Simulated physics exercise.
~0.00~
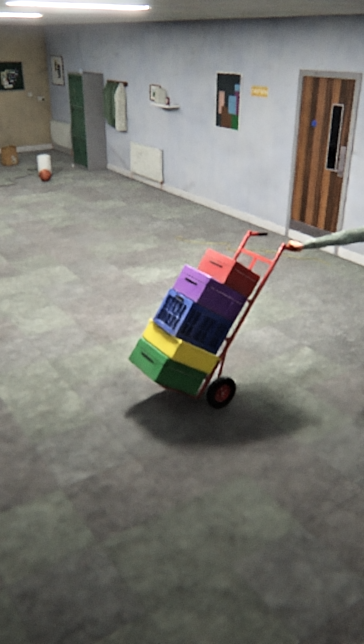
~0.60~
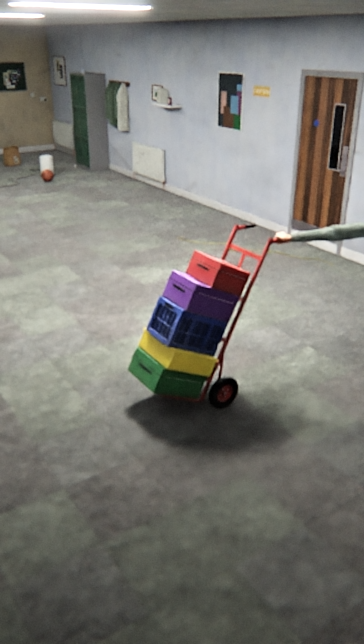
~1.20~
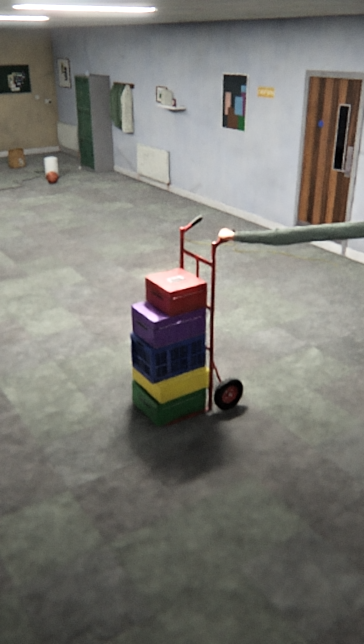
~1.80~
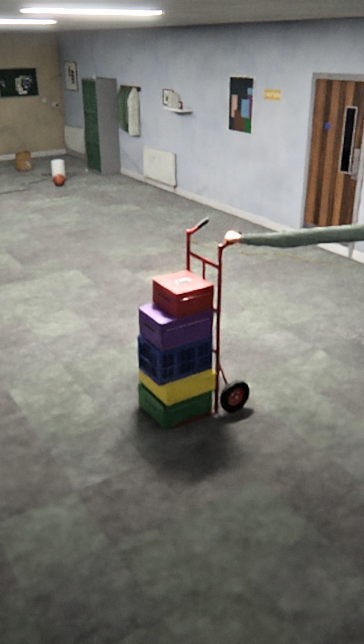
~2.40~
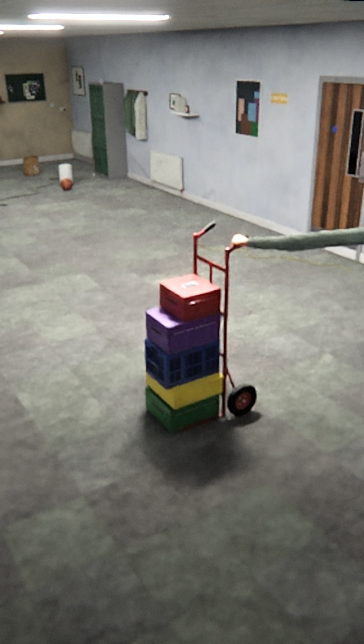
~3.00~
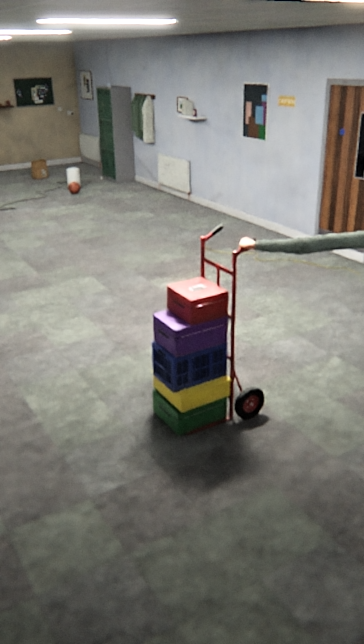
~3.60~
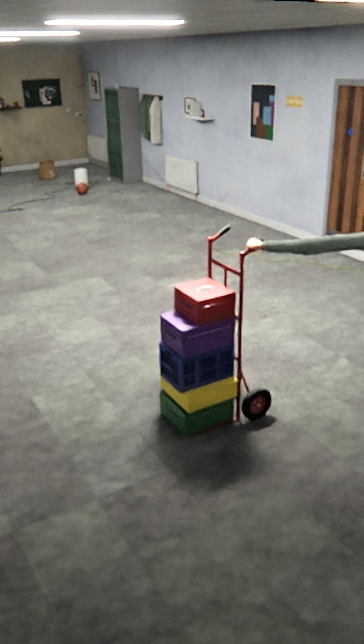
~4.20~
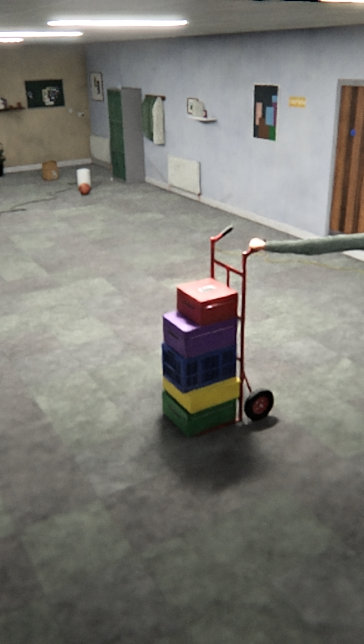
In a grey-floored hall, a hand tips a red hand truck upright, its five stacked coloured boxes settling and staying in place.
